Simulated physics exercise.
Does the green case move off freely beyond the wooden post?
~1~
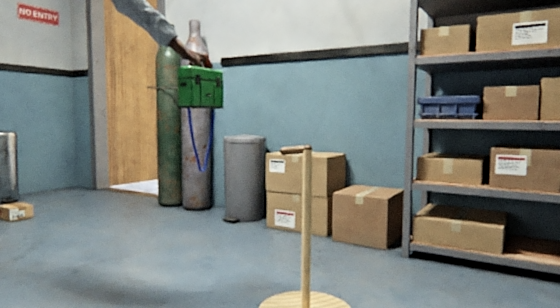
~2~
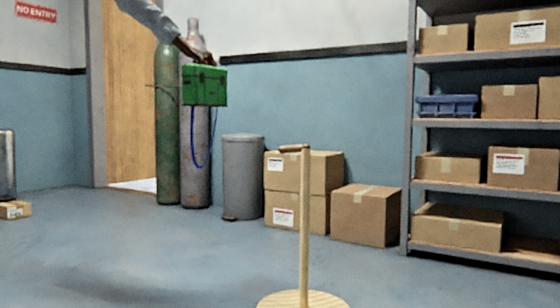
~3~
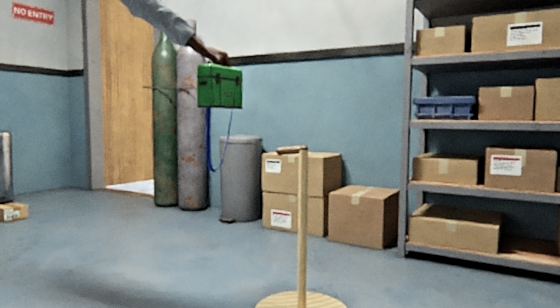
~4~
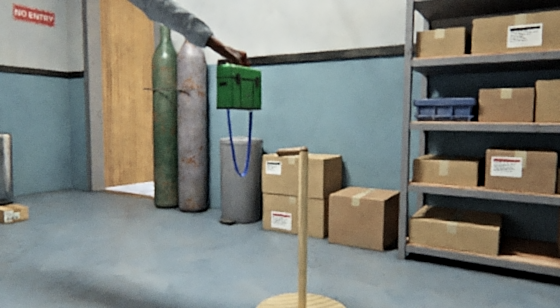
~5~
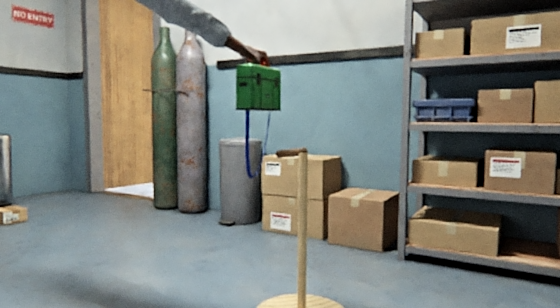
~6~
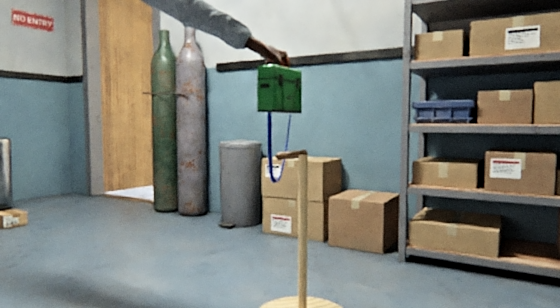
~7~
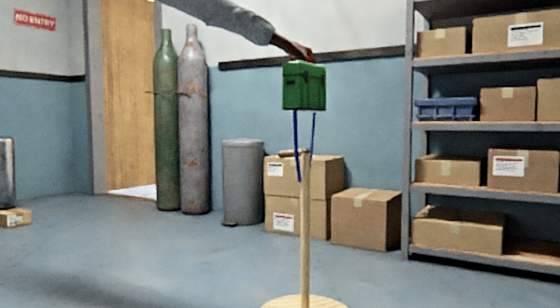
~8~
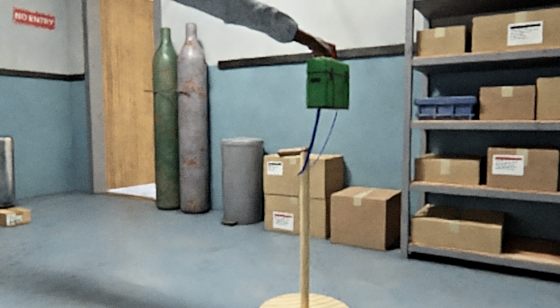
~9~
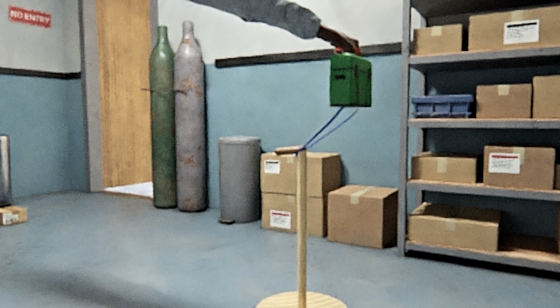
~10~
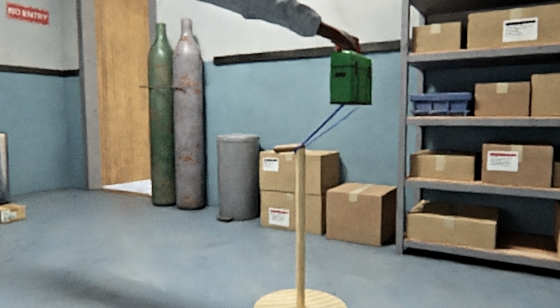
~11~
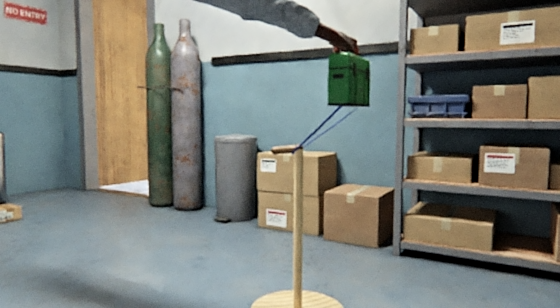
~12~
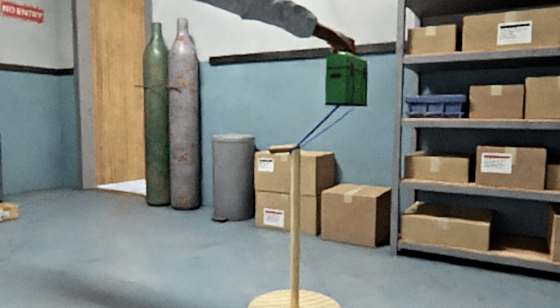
No, its blue loop catches on the hook at the post and pulls tight. The hand and the case are held up just to the right of the post.
In a storeroom, a hand carries a green case right until its loop snags a post.
